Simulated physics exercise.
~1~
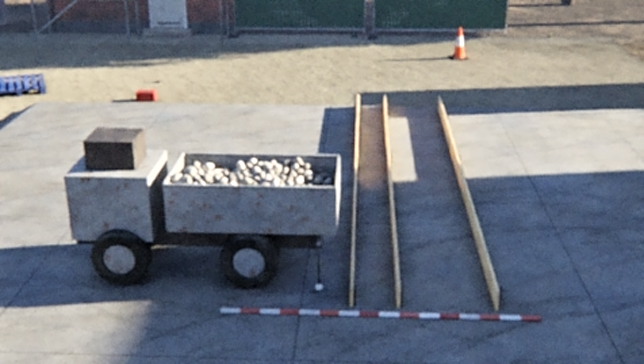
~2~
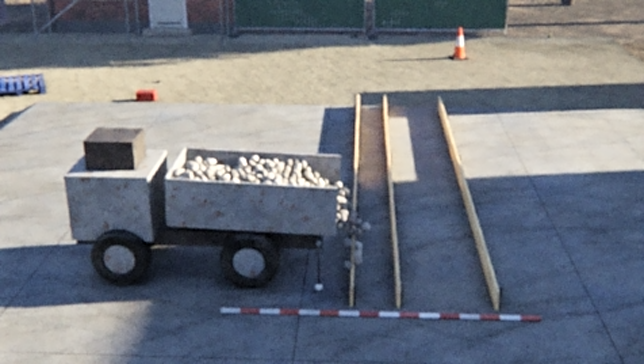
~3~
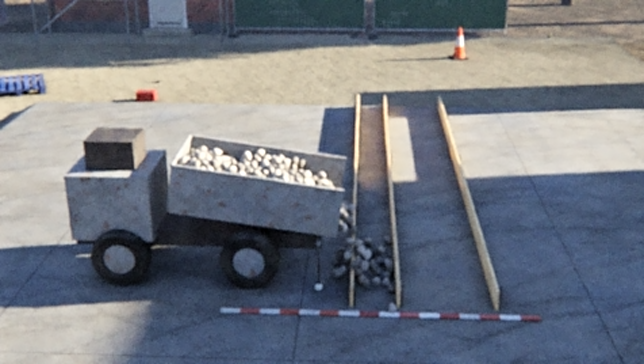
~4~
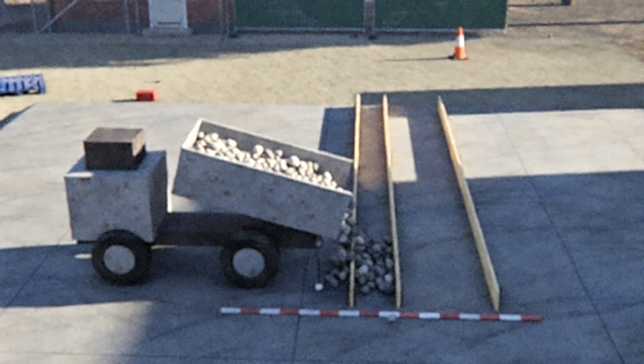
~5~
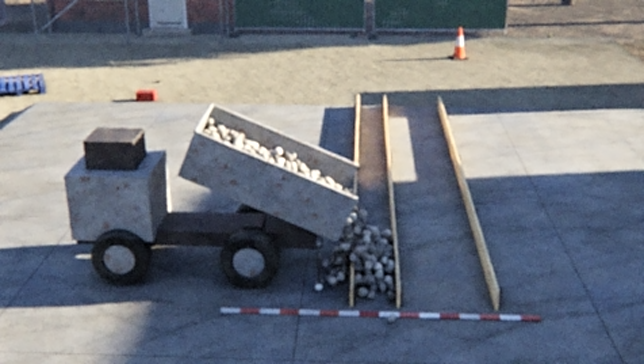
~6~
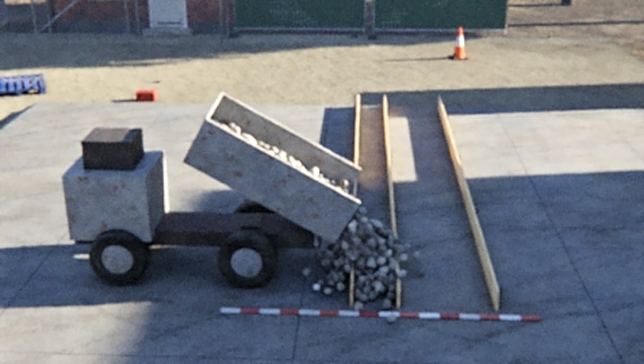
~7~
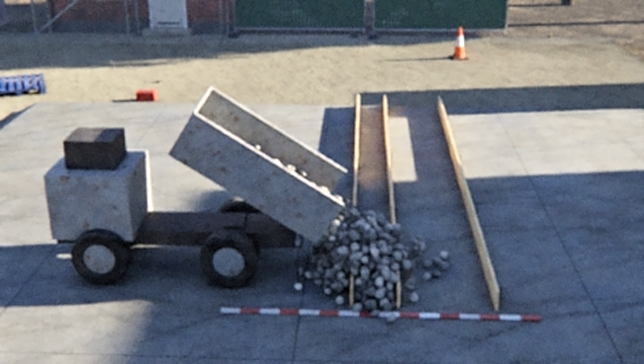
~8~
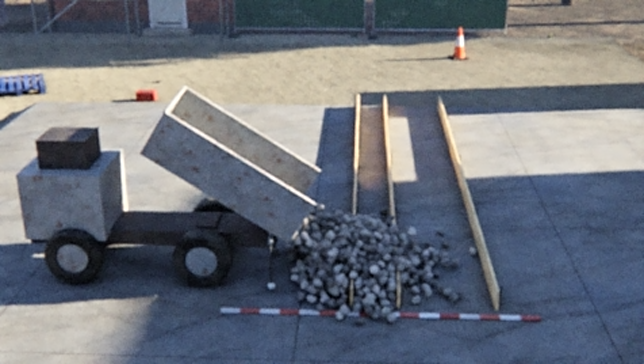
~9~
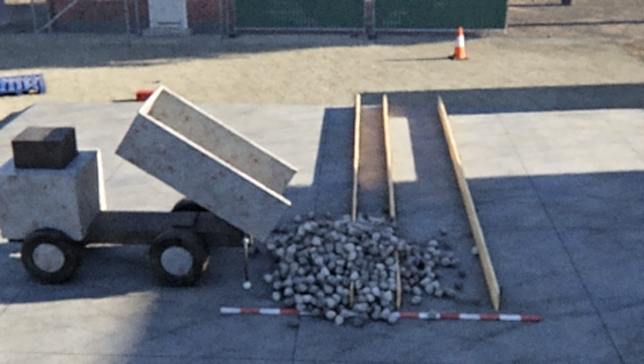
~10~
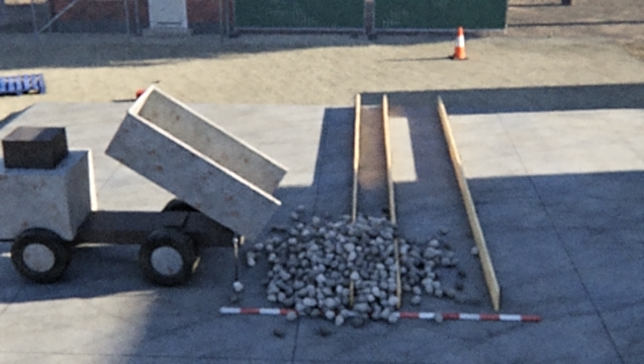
The clip shows a grey tipping truck raising its bed and pouring rounded stones over low wooden boards on paving, then pulling away to the left as the pile spreads, ending with the bed raised and empty beside a broad heap around the nearer boards.
